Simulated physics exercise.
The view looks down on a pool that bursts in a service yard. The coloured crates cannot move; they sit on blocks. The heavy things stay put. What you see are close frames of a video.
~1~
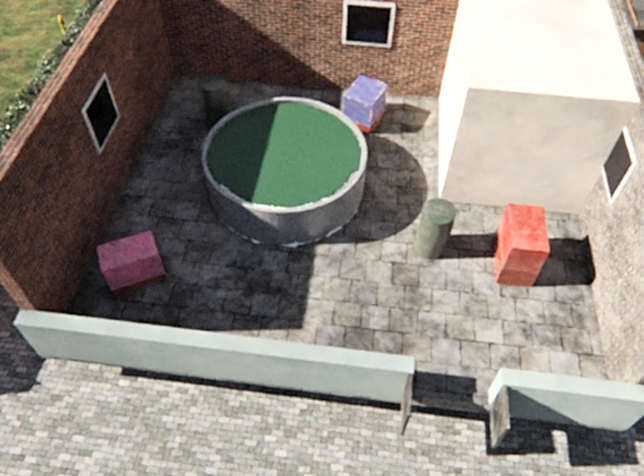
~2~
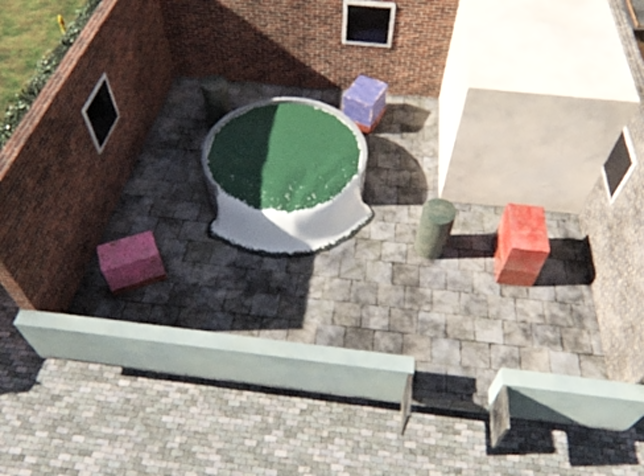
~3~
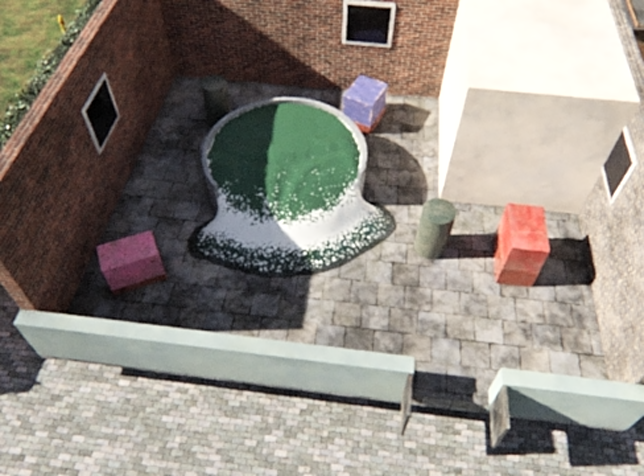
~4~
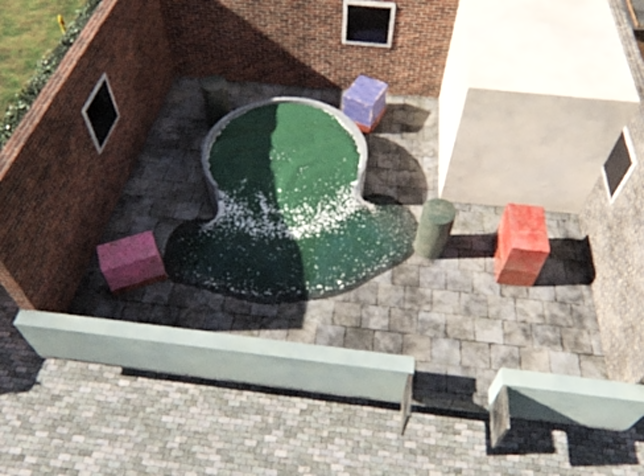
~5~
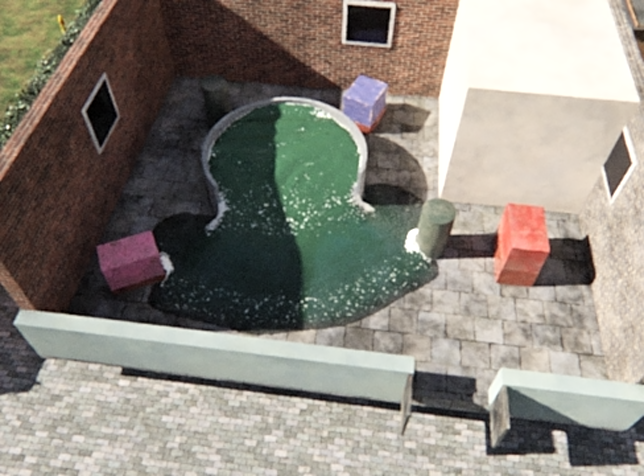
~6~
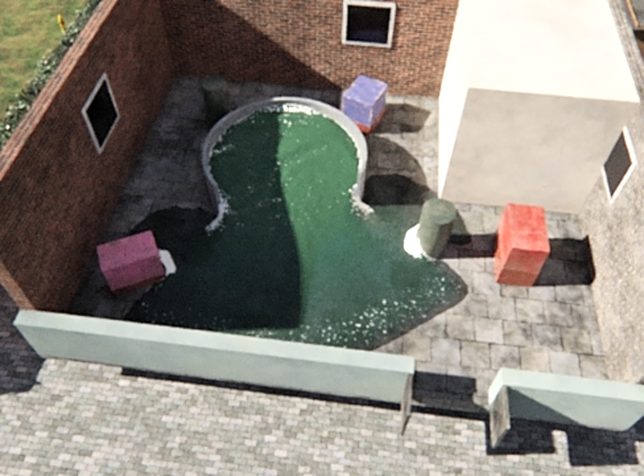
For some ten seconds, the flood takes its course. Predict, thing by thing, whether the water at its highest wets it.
In the end the blue crate is never reached, the red crate is never reached, the pink crate is reached.
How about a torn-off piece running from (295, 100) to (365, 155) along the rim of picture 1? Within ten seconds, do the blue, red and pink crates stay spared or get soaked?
In my view the blue crate gets reached; as for the red crate, it is never reached; the pink crate gets reached.
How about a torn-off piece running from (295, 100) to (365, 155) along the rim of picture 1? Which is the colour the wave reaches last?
It's the crate marked pink.
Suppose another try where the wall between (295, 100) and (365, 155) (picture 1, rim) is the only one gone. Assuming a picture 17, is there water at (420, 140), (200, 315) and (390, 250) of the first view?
Place one: Reached by the flood. Place two: Spared by the leak. Place three: Reached by the flood.
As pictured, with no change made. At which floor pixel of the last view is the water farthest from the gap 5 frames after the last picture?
Approximate pixel: (585, 389).
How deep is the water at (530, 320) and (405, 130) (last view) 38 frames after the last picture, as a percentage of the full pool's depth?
Roughly 18 and 0 per cent, in turn.
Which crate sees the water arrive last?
The blue crate, as I see it.
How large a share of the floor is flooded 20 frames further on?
I'd estimate some 65 per cent.
A moment on, water covers 50 % of the floor; the blue crate not reached, the red crate water round its plinth, the pink crate water round its plinth.
Next, water covers 55 % of the floor; the blue crate not reached, the red crate water round its plinth, the pink crate water round its plinth.
Then, water covers 65 % of the floor; the blue crate not reached, the red crate water round its plinth, the pink crate water round its plinth.
Later, water covers 90 % of the floor; the blue crate water round its plinth, the red crate water round its plinth, the pink crate water round its plinth.
In the end, water covers 100 % of the floor; the blue crate stayed above the water, the red crate stayed above the water, the pink crate was topped.
